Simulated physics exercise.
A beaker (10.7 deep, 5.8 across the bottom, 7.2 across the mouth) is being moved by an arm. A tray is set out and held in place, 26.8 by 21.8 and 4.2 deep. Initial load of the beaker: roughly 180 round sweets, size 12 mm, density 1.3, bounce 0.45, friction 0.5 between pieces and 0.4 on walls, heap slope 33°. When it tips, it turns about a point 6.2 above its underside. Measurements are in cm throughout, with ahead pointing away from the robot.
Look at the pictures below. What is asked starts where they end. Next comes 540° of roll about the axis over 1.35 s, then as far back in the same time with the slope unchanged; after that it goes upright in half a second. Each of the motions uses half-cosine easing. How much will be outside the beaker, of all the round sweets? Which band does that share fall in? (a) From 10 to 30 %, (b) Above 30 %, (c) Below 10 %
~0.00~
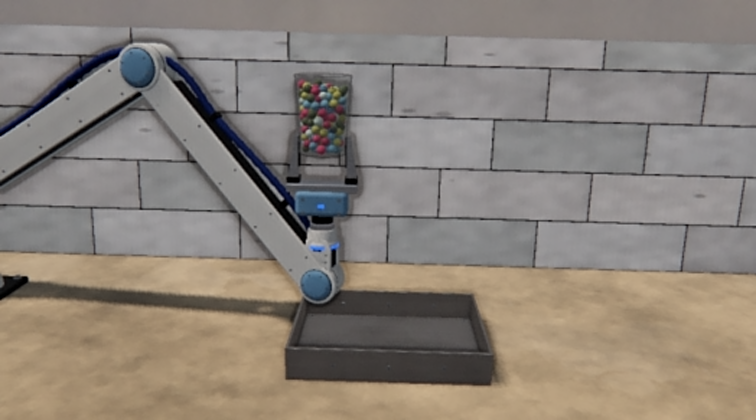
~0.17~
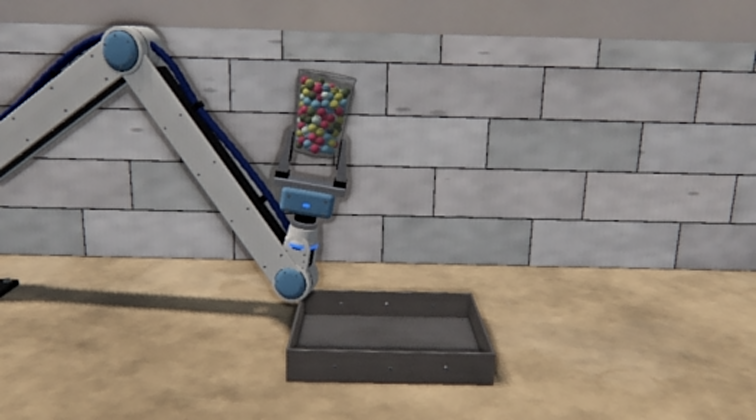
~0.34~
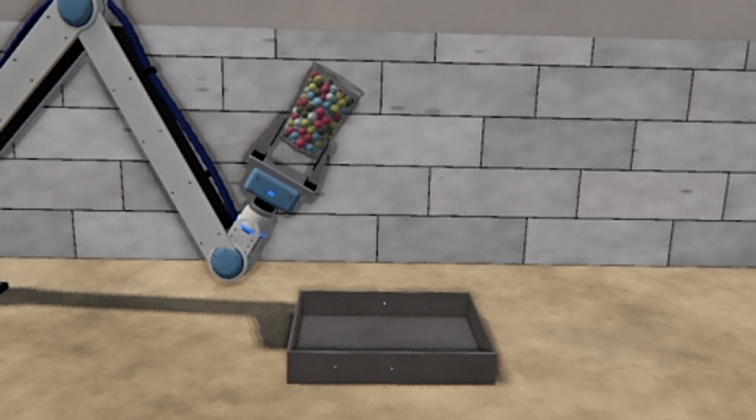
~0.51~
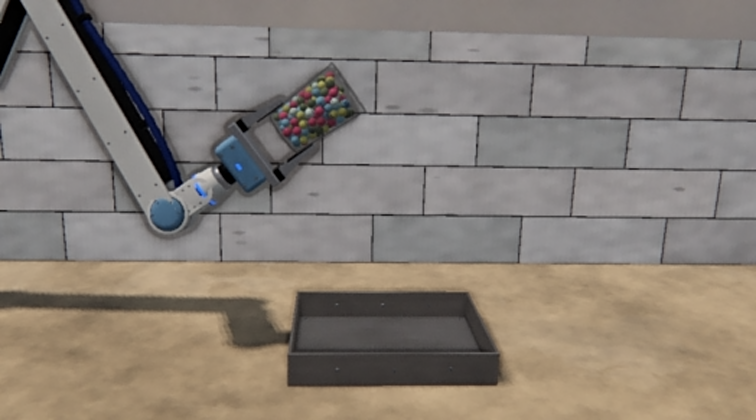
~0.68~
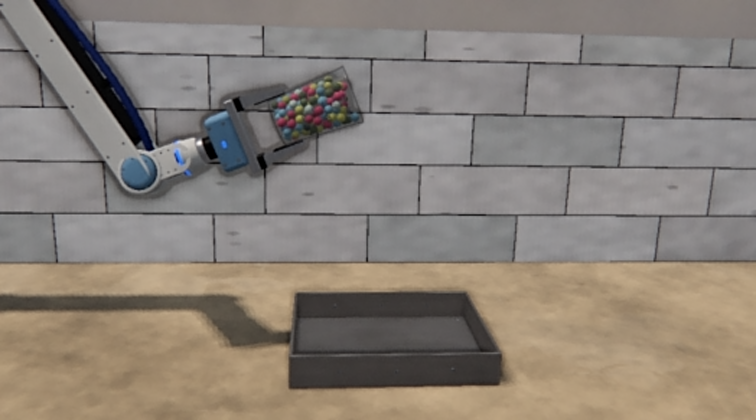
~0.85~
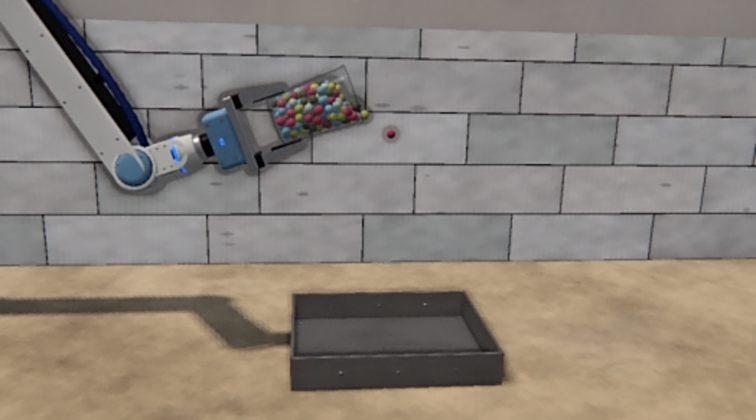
The answer is a.
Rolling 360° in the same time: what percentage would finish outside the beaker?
I'd expect some 20 per cent.
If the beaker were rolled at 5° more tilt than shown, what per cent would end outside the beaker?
It would be around 40 percent.
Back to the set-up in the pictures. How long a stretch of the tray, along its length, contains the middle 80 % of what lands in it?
Spread length: Approx. 20 cm.
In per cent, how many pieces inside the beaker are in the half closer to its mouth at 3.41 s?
Around 40 per cent.
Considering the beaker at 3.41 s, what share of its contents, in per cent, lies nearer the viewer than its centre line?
The answer works out at some 55 percent.
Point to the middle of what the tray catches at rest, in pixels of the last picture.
I'd place it near (417, 341) in the last picture.
After 2.13 s, tipped 70°, highest piece 38 above the table; 157 in the beaker, 17 in the tray, 2 in flight or on a rim.
After 3.41 s, tipped 70°, highest piece 37 above the table; 143 in the beaker, 32 in the tray, 1 in flight or on a rim.
After 4.25 s, upright, highest piece 39 above the table; 142 in the beaker, 34 in the tray.
After 4.95 s, upright, highest piece 39 above the table; 142 in the beaker, 34 in the tray.
At rest, 142 in the beaker, 34 in the tray. That is 19 % outside the beaker.
